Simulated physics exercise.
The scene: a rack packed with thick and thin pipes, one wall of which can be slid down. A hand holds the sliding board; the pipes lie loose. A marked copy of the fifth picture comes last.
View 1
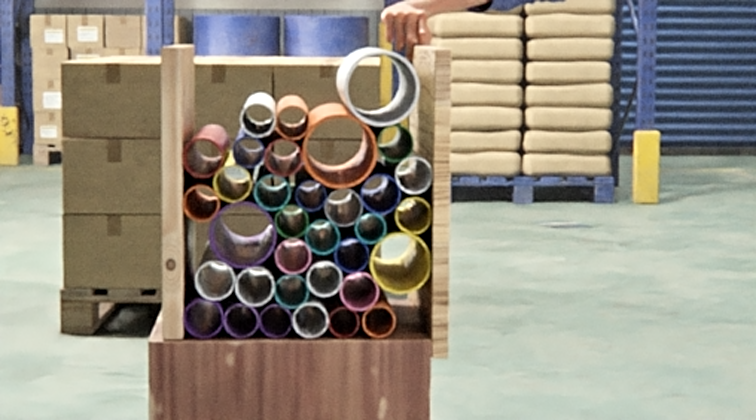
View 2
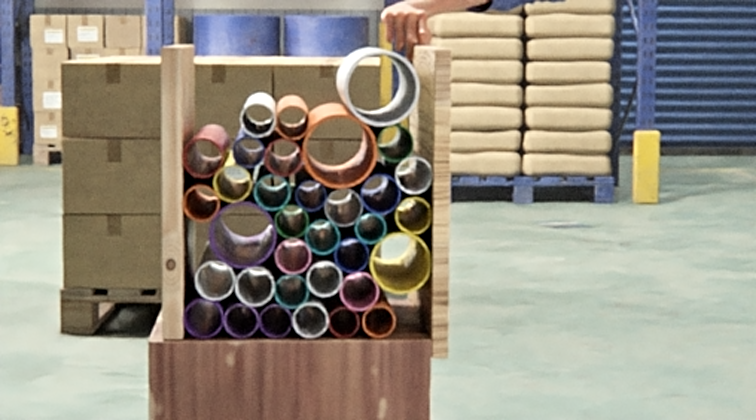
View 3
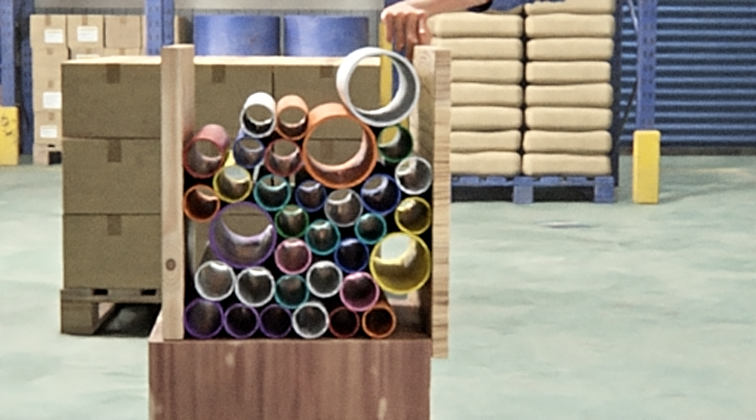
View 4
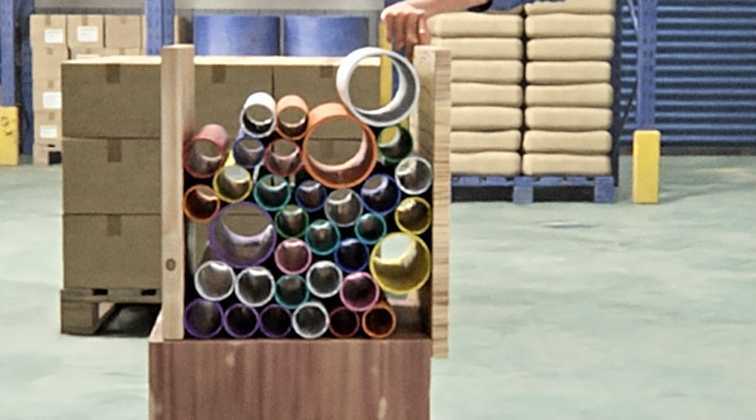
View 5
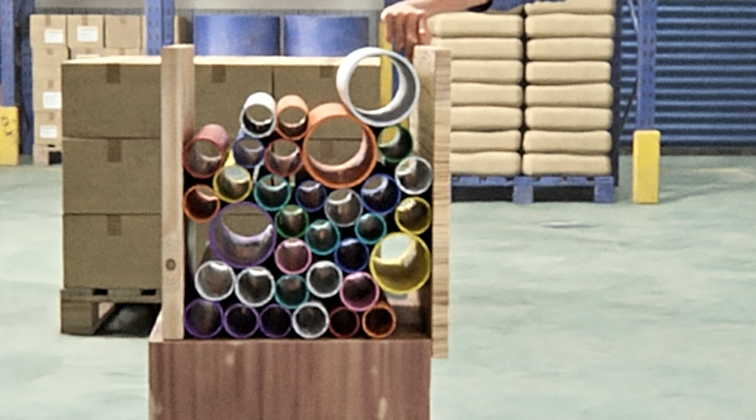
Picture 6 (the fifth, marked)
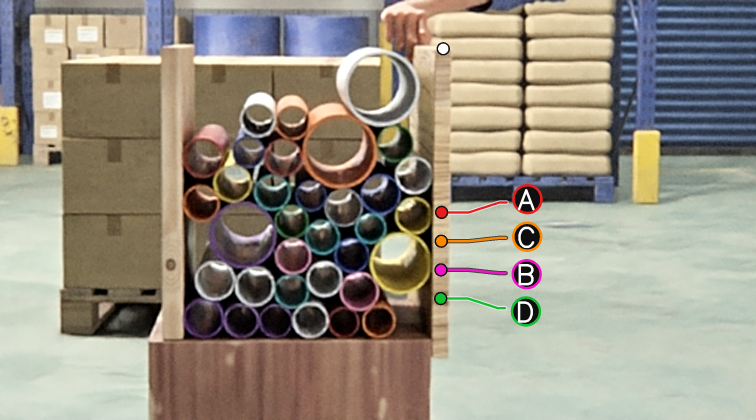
Colorful thick and thin pipes sat piled between two wooden boards, with a large pale one on top, while a hand held the right board's upper end and nothing visibly moved.
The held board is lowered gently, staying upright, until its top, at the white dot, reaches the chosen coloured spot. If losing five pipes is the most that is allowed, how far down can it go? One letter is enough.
Mark C is as low as it can go.
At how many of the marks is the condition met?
The number is two.
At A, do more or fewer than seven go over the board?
At A, fewer than seven.
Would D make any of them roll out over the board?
Yes, at D.
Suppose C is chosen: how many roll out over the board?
At C the number is three.
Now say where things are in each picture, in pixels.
A purple pipe (243, 235); a blue pipe (381, 195); an orange pipe (201, 203), in the first frame.
An orange pipe (201, 203); a red pipe (203, 158), in the second frame.
Side board (428, 190); a purple pipe (204, 318), in the third frame.
An orange pipe (379, 321); a blue pipe (352, 255), in the fourth frame.
A purple pipe (243, 235); a blue pipe (381, 195); an orange pipe (201, 203), in the fifth frame.
On the marked copy, A at (442, 213); B at (441, 270); C at (441, 241); D at (441, 298); the white dot at (443, 49).
Taking C. A third of the way, top of the board (433, 130).
Two thirds of the way, top of the board (432, 218).
When it is over, top of the board (432, 240), three out over the board.
As for the rest, A three out over the board; B more than five out over the board; D more than five out over the board.
